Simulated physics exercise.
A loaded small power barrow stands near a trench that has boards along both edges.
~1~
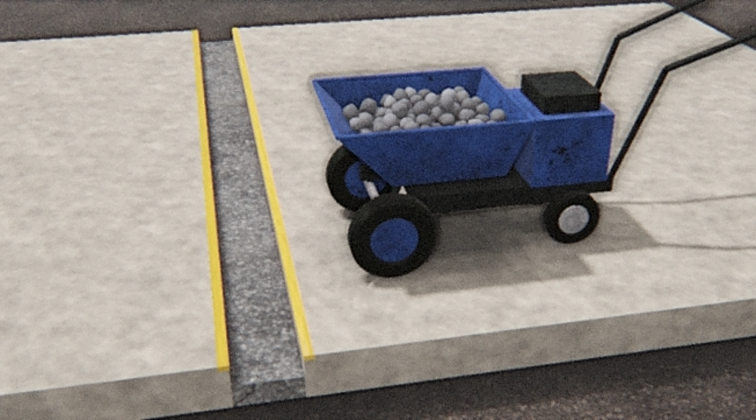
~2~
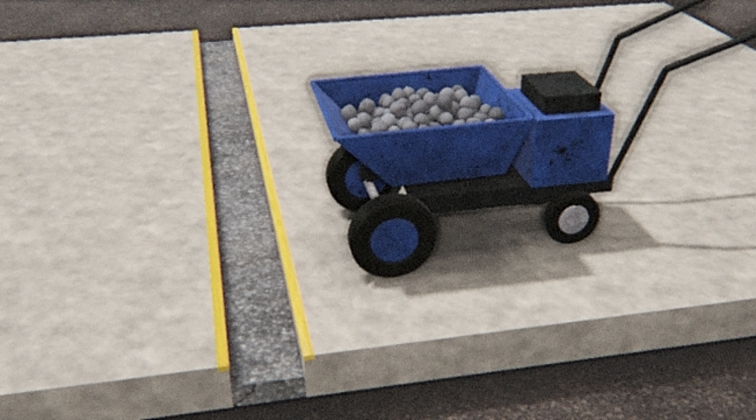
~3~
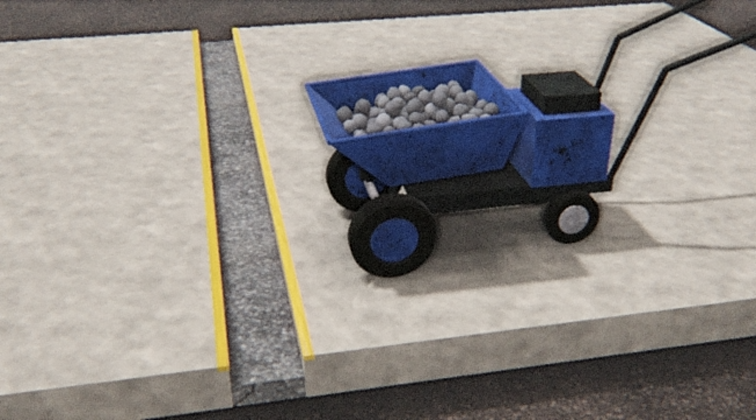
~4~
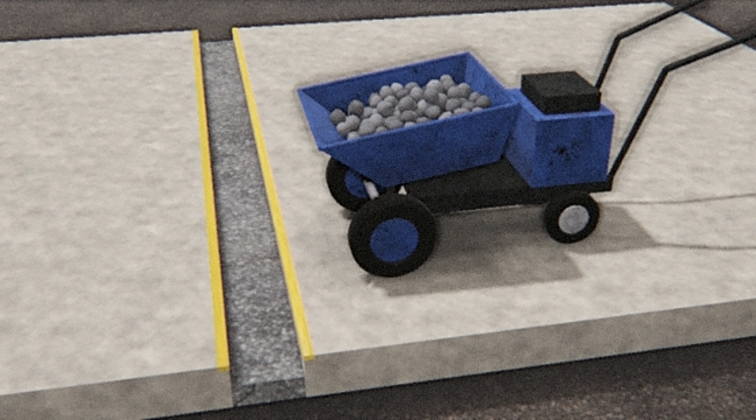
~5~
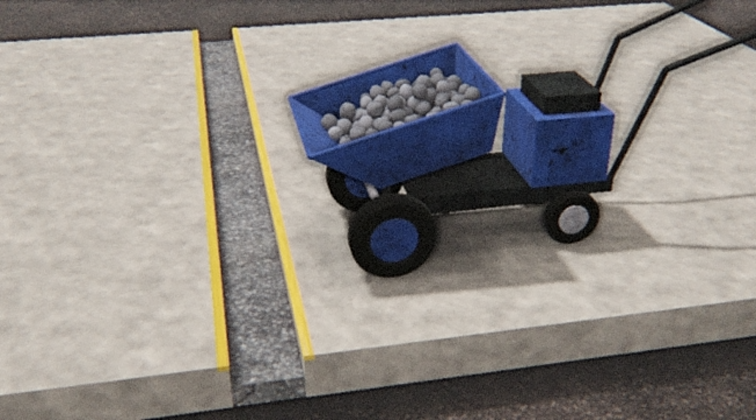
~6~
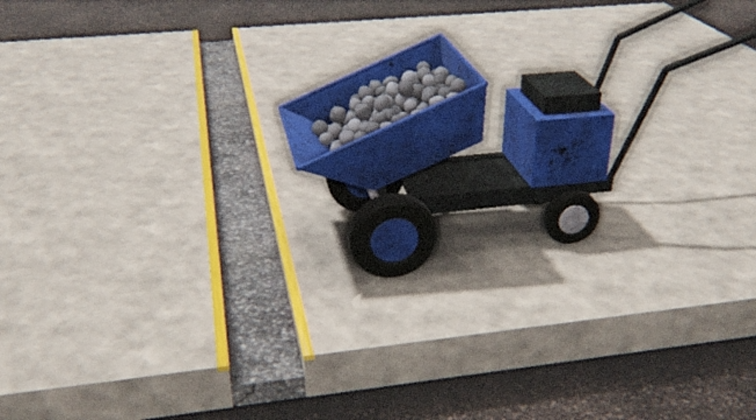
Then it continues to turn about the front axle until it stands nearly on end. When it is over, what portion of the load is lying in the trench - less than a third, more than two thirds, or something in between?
Most likely the part landing in the trench will be one third to two thirds.
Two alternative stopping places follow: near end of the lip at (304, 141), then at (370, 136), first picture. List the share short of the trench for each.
Near 0 and 0 percent respectively.
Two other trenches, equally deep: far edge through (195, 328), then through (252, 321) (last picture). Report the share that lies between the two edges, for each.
Well, it'd be something like 70 per cent the first time and 20 per cent the second.
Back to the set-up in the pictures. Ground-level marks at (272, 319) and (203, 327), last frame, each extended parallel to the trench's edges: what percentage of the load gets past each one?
Roughly 80 per cent, and 20 per cent.
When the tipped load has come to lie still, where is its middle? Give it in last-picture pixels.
(227, 256).
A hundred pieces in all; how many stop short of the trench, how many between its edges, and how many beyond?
Estimates - short: 0 in a hundred, between: 55 in a hundred, beyond: 30 in a hundred.
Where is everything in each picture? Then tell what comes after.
Lip of the skip at (338, 138), level; top of the load at (421, 110), round cobbles; first edge of the trench at (300, 315); far edge at (220, 325), the trench under half as wide as the skip, and shallow for its width, in the first picture.
Lip of the skip at (336, 139), tipped barely; top of the load at (445, 119), in the second picture.
Lip of the skip at (330, 143), tipped barely; top of the load at (441, 116), in the third picture.
Lip of the skip at (321, 149), tipped a little; top of the load at (433, 112), in the fourth picture.
Lip of the skip at (310, 158), tipped a little; top of the load at (443, 100), in the fifth picture.
Lip of the skip at (299, 169), tipped clearly; top of the load at (430, 95); first edge of the trench at (300, 315); far edge at (220, 325), in the sixth picture.
Soon after the last picture, skip tipped steeply; all in the skip.
A little later, skip tipped right over; about two thirds in the skip; about a quarter in or heaped over the trench; a small part beyond it; a stray few falling.
Later still, skip tipped right over; about a quarter in the skip; about half in or heaped over the trench; about a quarter beyond it.
At rest, skip tipped right over; a small part in the skip; about half in or heaped over the trench; about a third beyond it.
